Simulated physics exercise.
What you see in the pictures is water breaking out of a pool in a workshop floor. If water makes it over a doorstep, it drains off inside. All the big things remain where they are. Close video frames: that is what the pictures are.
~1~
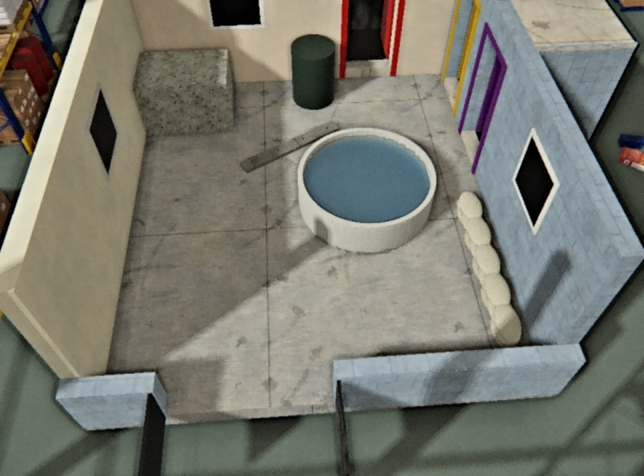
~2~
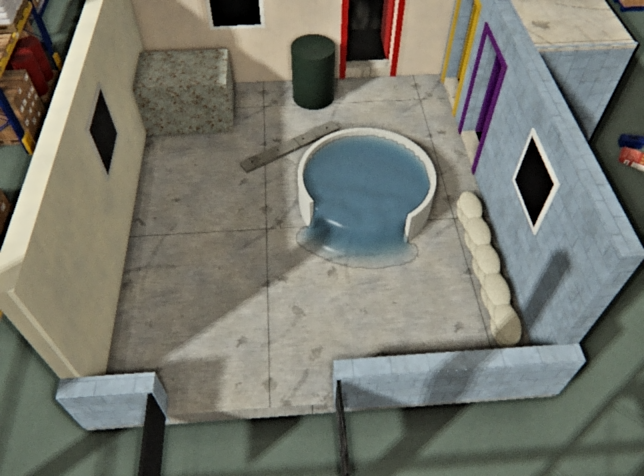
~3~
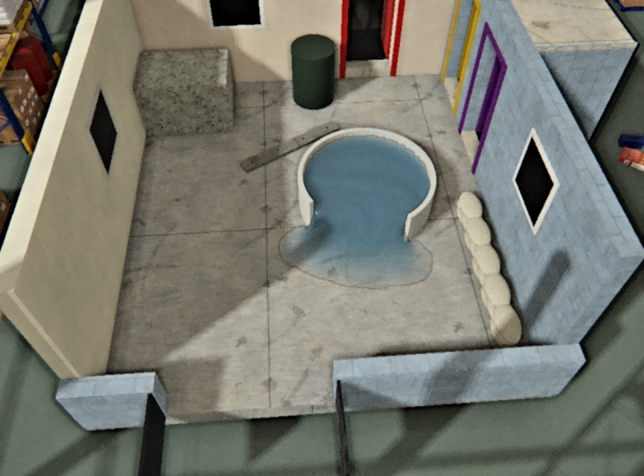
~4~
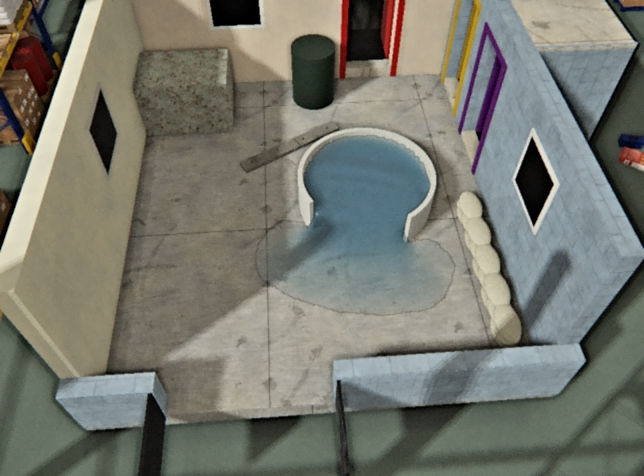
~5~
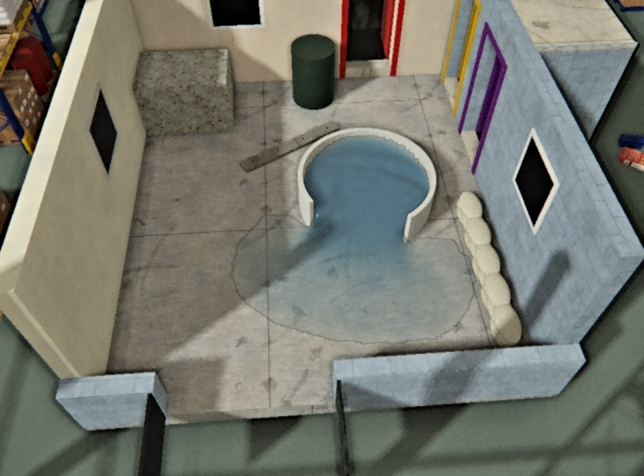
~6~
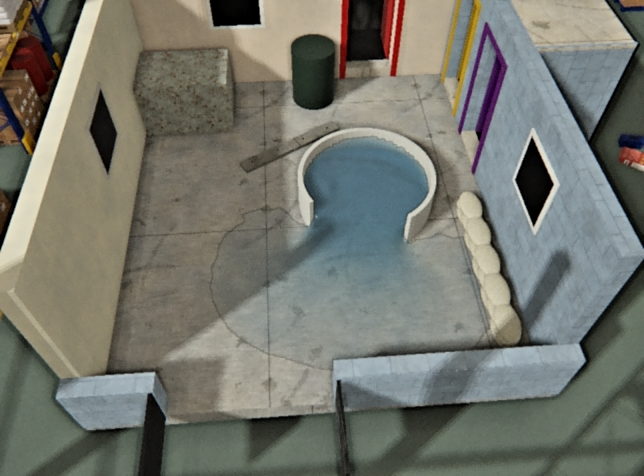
Blue water bursting through the front of a round white pool and spreading in a widening sheet across a grey workshop floor.
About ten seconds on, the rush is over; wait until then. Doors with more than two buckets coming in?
Outcome: Purple door: Up to two buckets; yellow door: Up to two buckets; red door: Up to two buckets.
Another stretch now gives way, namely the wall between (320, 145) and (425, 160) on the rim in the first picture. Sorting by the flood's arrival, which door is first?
The purple door.
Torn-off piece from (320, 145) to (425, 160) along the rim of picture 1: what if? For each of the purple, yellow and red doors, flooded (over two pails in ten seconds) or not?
Purple exceeds the limit, yellow exceeds the limit, red exceeds the limit.
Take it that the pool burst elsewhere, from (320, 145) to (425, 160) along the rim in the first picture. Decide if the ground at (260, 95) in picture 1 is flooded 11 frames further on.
At the point asked about: Soaked.
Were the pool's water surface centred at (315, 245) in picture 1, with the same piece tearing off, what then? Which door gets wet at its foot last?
That's the red door.
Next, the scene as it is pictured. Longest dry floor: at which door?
My answer is the red door.
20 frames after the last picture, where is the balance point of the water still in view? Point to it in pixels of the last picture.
About (351, 282).
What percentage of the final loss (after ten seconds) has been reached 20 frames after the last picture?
My reading is near 55 per cent.
A moment on, water covers 35 % of the floor; the purple door not reached, the yellow door not reached, the red door not reached.
Next, water covers 35 % of the floor; the purple door not reached, the yellow door not reached, the red door not reached.
Then, water covers 40 % of the floor; the purple door wet at the sill, nothing in, the yellow door not reached, the red door not reached.
Later, water covers 65 % of the floor; the purple door wet at the sill, nothing in, the yellow door wet at the sill, nothing in, the red door wet at the sill, nothing in.
In the end, water covers 85 % of the floor; the purple door wet at the sill, nothing in, the yellow door wet at the sill, nothing in, the red door wet at the sill, nothing in.
